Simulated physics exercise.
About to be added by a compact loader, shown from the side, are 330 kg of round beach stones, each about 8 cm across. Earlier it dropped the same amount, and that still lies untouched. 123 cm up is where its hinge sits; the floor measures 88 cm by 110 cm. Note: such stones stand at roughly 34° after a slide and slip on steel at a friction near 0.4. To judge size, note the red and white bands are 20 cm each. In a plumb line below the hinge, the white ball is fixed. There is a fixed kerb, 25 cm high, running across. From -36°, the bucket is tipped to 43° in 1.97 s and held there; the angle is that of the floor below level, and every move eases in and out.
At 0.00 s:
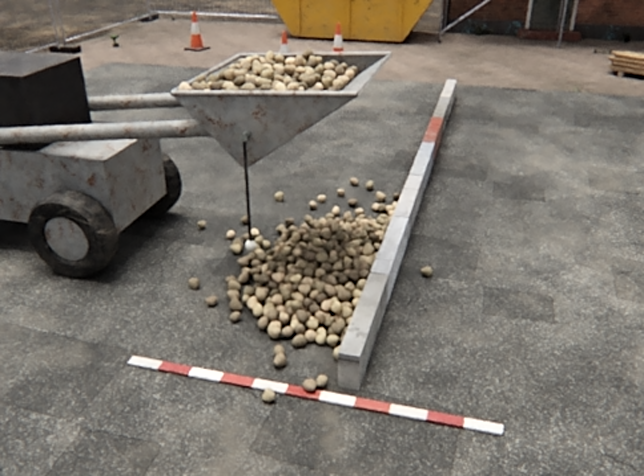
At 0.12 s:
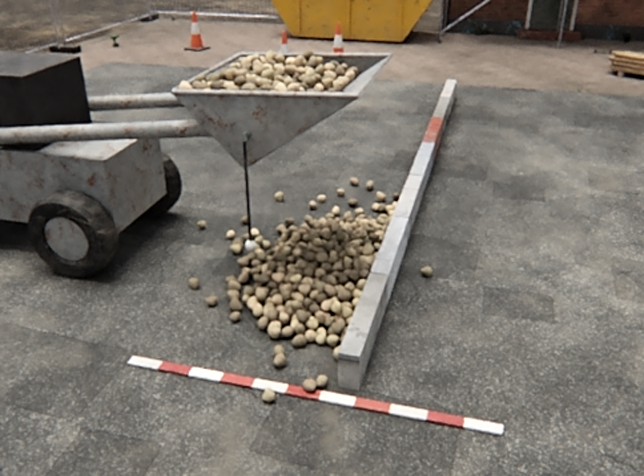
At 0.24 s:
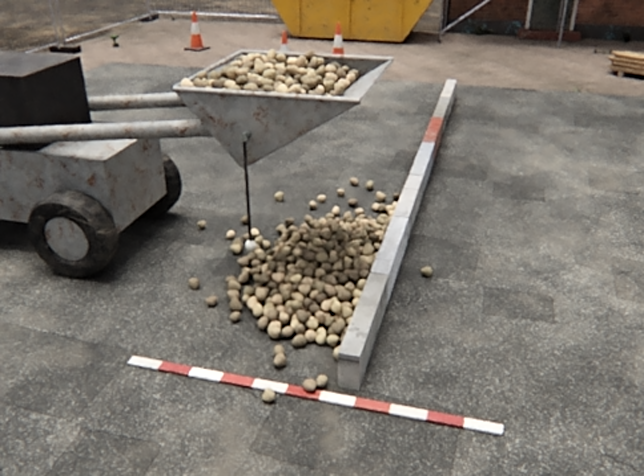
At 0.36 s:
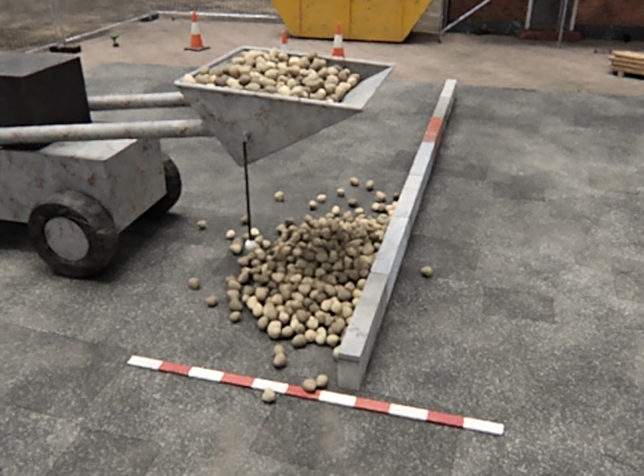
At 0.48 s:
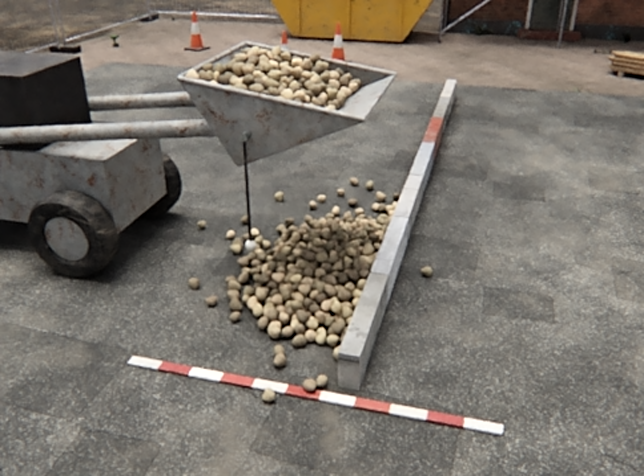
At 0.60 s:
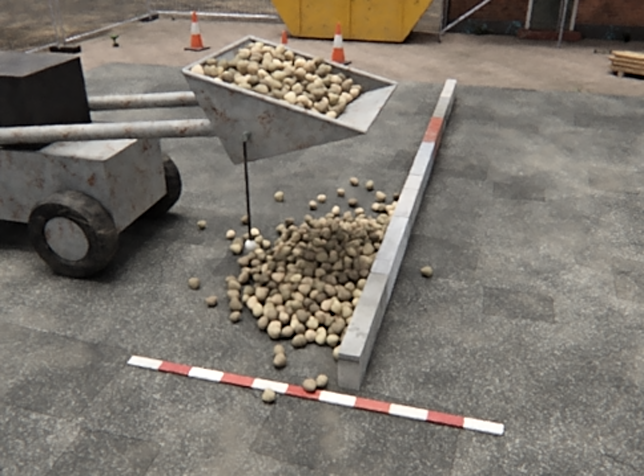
The clip shows a grey loader's bucket heaped with round stones, above a pile lying against a long kerb. The bucket is still at first, then slowly tilts downward at its right end, the stones shifting slightly inside it.
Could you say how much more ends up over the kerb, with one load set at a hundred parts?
I'd put it at 47 parts in every hundred.
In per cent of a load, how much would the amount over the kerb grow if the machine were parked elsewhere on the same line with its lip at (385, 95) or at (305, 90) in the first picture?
90 % and 5 %.
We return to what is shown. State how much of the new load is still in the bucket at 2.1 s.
It holds some 10 percent.
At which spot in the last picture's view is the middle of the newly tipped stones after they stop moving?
Roughly at pixel (389, 267).
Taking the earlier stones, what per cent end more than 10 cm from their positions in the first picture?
Roughly 0 % of them.
After 1.5 s the floor is at 31°; in per cent of one load, 91 in the bucket, 109 on this side of the kerb; the foremost stones are at (391, 202).
After 2.1 s the floor is at 43°; in per cent of one load, 10 in the bucket, 160 on this side of the kerb, 29 over the kerb; the foremost stones are at (506, 293).
After 2.4 s the floor is at 43°; in per cent of one load, 0 in the bucket, 157 on this side of the kerb, 43 over the kerb; the foremost stones are at (578, 317).
After 5.0 s the floor is at 43°; in per cent of one load, 0 in the bucket, 153 on this side of the kerb, 47 over the kerb; the foremost stones are at (634, 330). Net gain over the kerb, 47.
